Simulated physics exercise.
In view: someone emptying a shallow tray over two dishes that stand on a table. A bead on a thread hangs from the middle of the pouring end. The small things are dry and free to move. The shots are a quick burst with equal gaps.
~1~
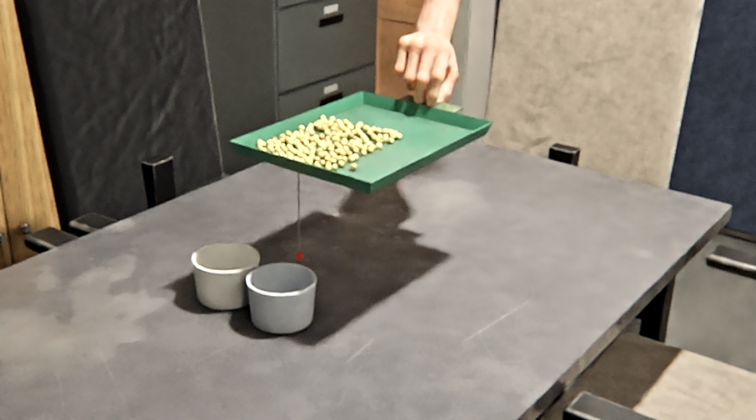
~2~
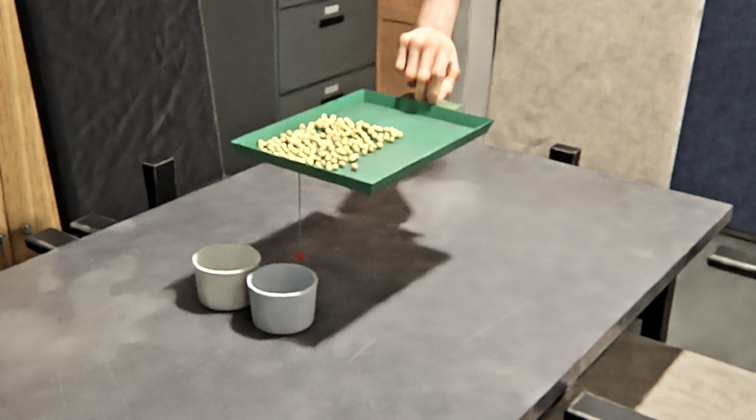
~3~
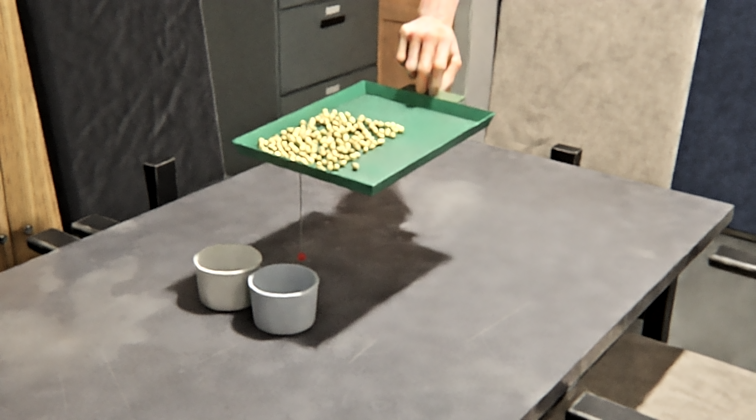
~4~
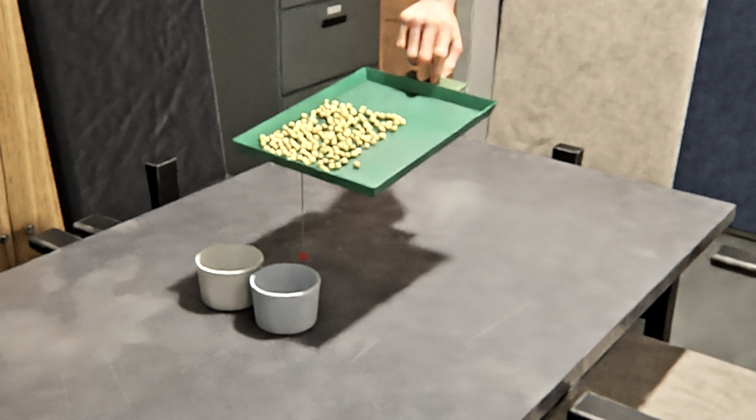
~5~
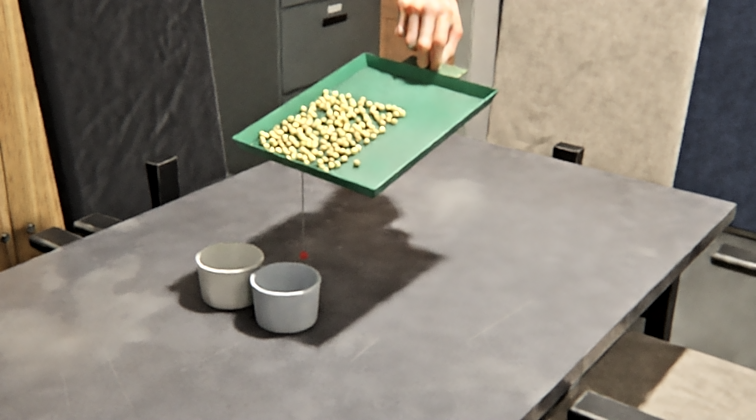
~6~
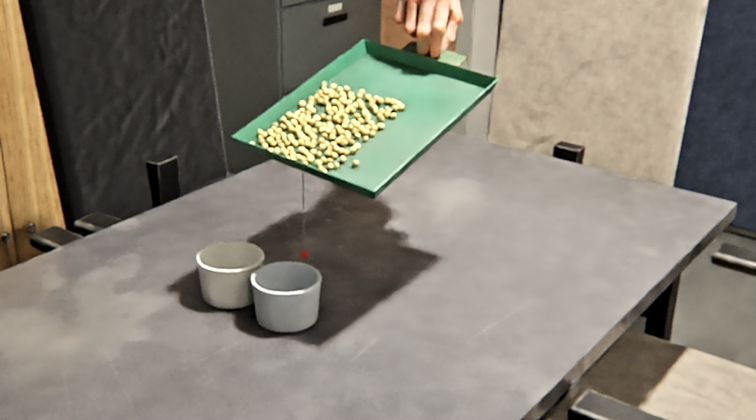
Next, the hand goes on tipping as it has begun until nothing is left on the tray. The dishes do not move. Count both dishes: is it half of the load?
Caught overall: Only the smaller part.
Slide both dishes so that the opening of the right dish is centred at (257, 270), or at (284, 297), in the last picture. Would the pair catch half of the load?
At the first place below a half, at the second not half.
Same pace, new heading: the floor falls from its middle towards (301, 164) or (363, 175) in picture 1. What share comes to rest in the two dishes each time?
About 90 and 0 per cent.
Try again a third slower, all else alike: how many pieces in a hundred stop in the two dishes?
Some 30 per cent.
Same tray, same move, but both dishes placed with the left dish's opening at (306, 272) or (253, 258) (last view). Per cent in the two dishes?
First some 60, then 40 per cent.
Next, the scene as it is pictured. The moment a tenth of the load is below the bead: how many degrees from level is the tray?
At about 70°.
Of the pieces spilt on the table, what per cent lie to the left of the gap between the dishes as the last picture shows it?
Roughly 10 in a hundred.
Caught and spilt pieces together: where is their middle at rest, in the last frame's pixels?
Close to (324, 330).
Shortly afterwards, tray tipped steeply; all but a few on the tray; only a few in the right dish; only a few outside both; only a few in the air.
Next, tray tipped right over; only a few on the tray; near a third in the right dish; near half outside both; a little in the air.
Some moments later, tray tipped past a quarter turn; near a third in the right dish; near two thirds outside both.
In the end, tray tipped past a quarter turn; near a third in the right dish; none at all in the left dish; near two thirds outside both.
